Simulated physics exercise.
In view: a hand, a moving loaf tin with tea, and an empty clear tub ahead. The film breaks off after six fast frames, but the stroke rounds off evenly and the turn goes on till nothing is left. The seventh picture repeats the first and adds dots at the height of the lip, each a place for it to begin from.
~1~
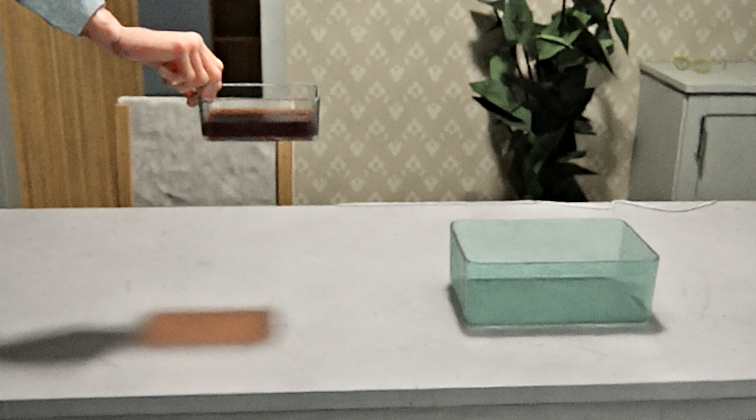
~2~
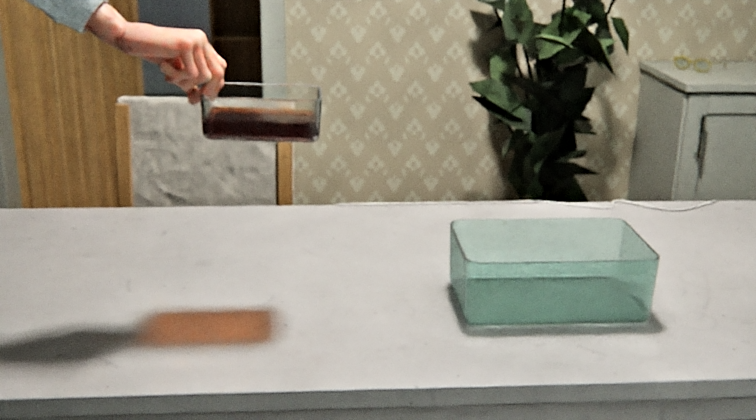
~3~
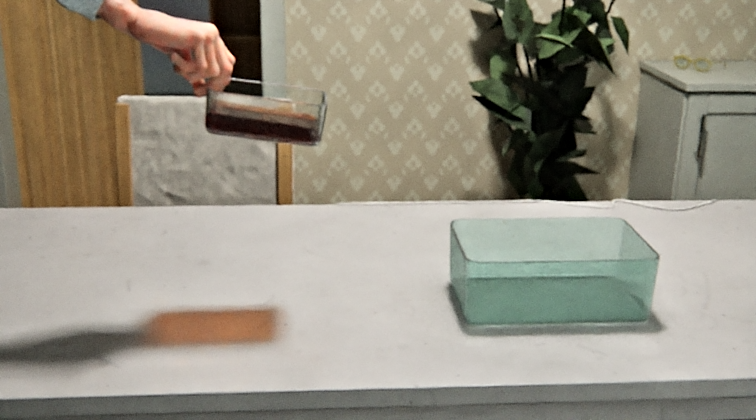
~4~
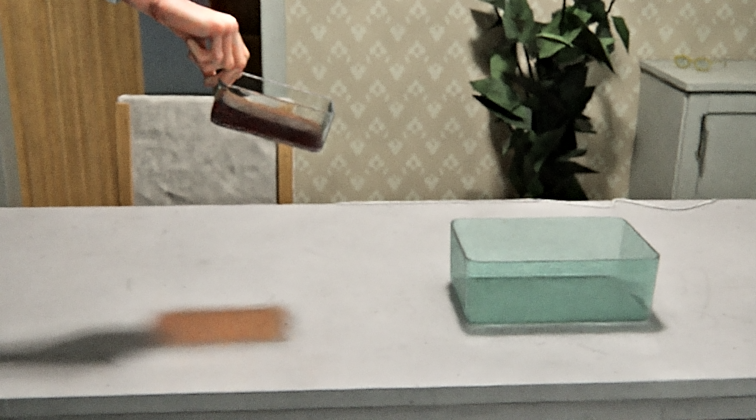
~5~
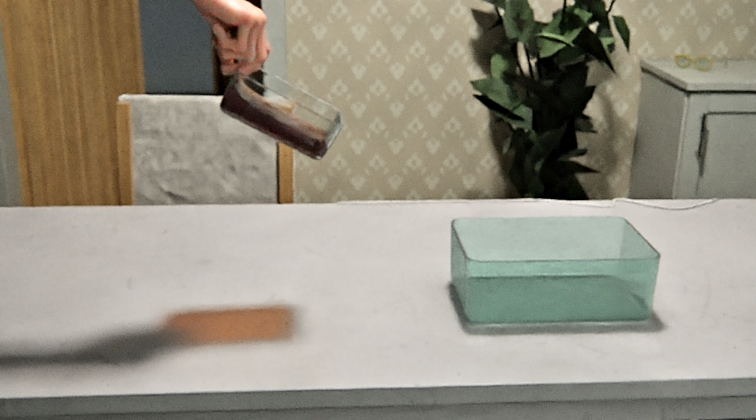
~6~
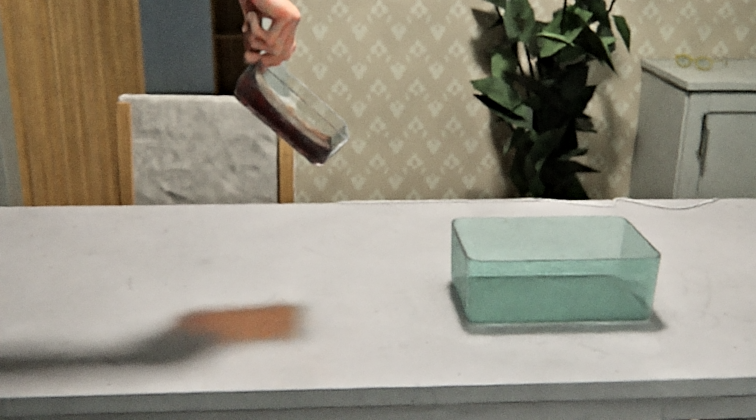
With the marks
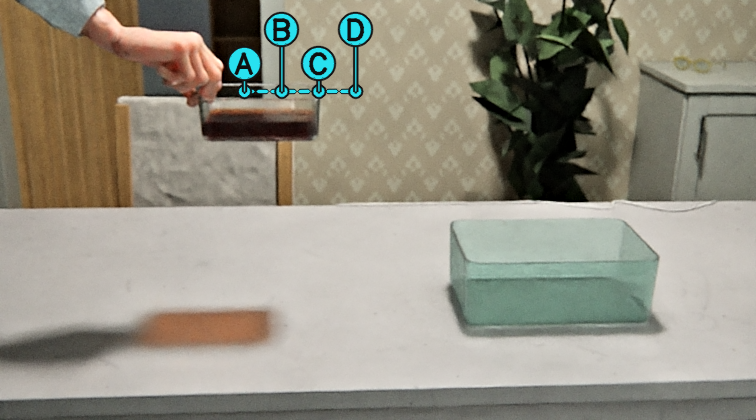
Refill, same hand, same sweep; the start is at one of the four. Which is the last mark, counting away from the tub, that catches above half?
D will do.
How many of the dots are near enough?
One.
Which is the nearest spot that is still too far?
C.
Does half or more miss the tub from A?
Yes, that goes wrong.
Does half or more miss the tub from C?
Yes, it does.
On the marked copy, A at (244, 91); B at (281, 91); C at (318, 91); D at (355, 91).
Choosing A, about 0 % lands in the tub, 100 % falls short.
Choosing B, about 1 % lands in the tub, 98 % falls short.
Choosing C, about 30 % lands in the tub, 66 % falls short and 4 % goes beside or beyond.
Choosing D, about 80 % lands in the tub, 12 % falls short and 7 % goes beside or beyond.
